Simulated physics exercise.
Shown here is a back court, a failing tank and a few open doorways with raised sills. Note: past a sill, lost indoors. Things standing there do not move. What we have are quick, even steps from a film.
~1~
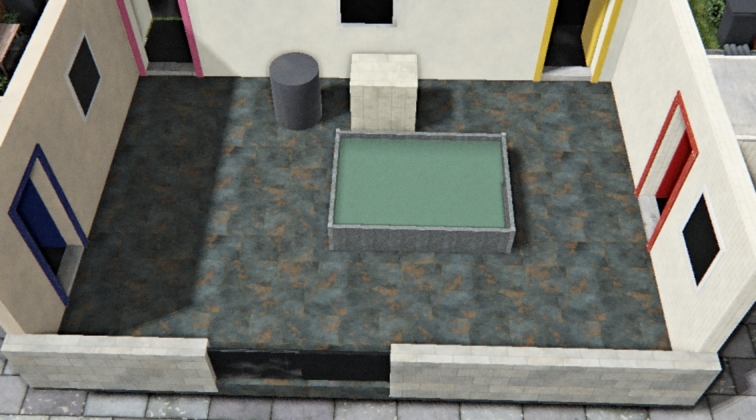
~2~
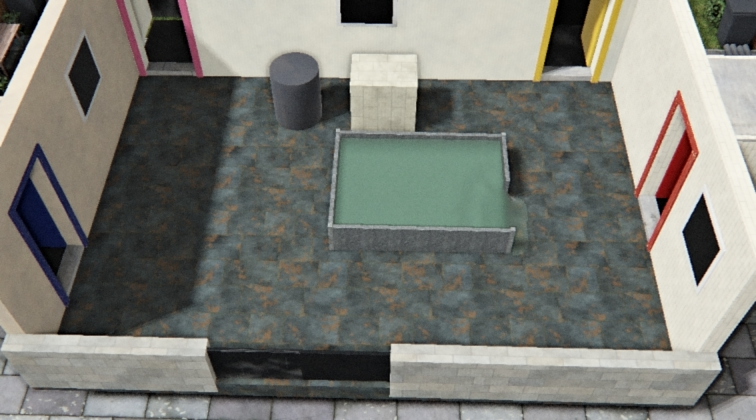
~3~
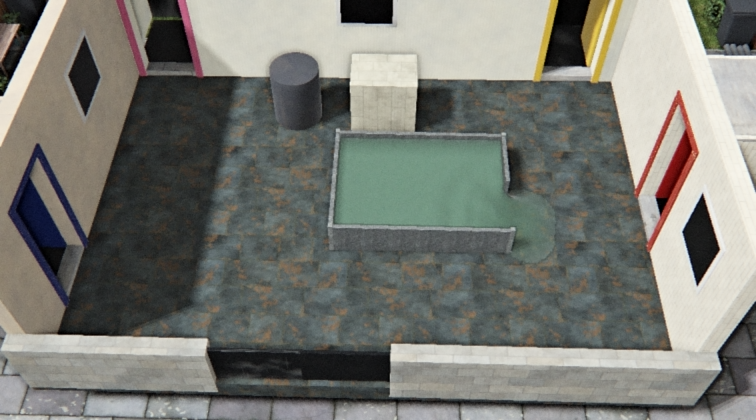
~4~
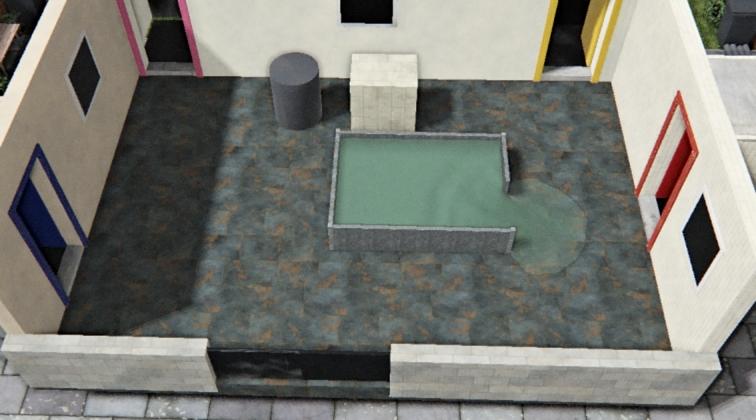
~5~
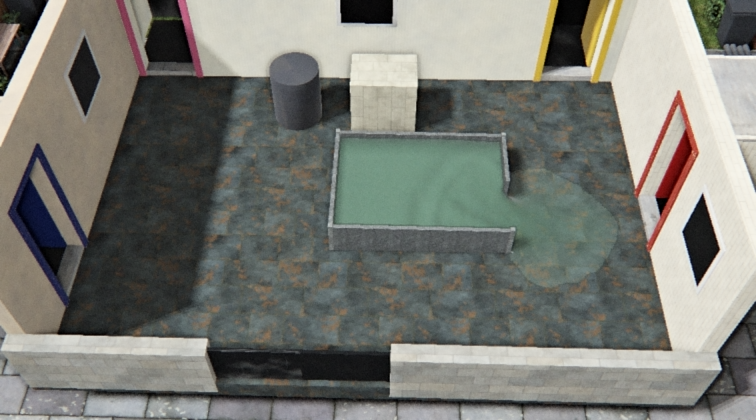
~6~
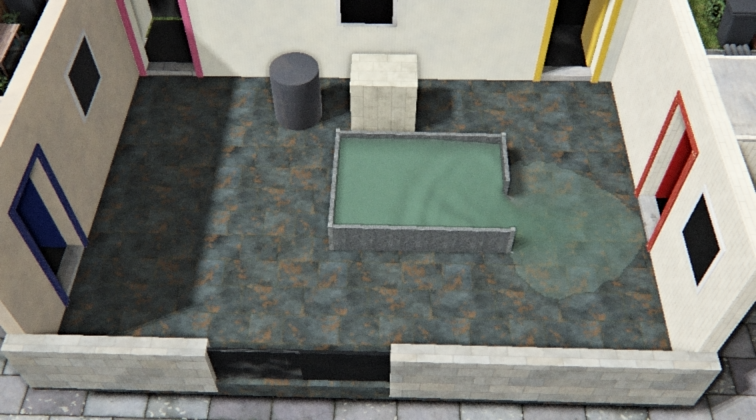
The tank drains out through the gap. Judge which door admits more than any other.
The red door admits the most.
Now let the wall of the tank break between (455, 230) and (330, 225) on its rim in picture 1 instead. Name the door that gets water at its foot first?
It's the one in blue, I think.
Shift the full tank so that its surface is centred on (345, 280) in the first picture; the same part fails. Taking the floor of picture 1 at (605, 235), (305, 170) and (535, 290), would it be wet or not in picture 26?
In the order given: Wetted, not reached and wetted.
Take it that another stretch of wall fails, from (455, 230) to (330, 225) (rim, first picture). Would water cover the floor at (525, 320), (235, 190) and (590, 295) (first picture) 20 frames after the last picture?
The first spot is soaked through, the second is left untouched and the third is soaked through.
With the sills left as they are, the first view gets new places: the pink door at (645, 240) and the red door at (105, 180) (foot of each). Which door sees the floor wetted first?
The pink-painted one.
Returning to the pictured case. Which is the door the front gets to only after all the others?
I'd go with the one in pink.
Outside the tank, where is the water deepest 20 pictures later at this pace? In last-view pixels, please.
Near (671, 377).
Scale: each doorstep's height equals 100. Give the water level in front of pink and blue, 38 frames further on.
The first sits near 0 in a hundred and the second near 0 in a hundred.
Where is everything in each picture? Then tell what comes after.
Still water in the open tank at (421, 182), in the first frame.
The front is at (516, 199), out from the gap at (505, 219), in the second frame.
Water pours out at (505, 220) and has run to (543, 203), in the third frame.
Water pours out at (505, 221) and has run to (580, 216), in the fourth frame.
The front is at (608, 216), out from the gap at (505, 220), in the fifth frame.
Water pours out at (505, 220) and has run to (640, 236), in the sixth frame.
A moment on, water covers 10 % of the floor; pink door not reached, yellow door not reached, blue door not reached, red door some in.
Next, water covers 15 % of the floor; pink door not reached, yellow door not reached, blue door not reached, red door some in.
Then, water covers 25 % of the floor; pink door not reached, yellow door wet at the sill, nothing in, blue door not reached, red door a lot in.
Later, water covers 55 % of the floor; pink door not reached, yellow door wet at the sill, nothing in, blue door not reached, red door a lot in.
In the end, water covers 75 % of the floor; pink door wet at the sill, nothing in, yellow door wet at the sill, nothing in, blue door wet at the sill, nothing in, red door a lot in; the red door has let in the most.
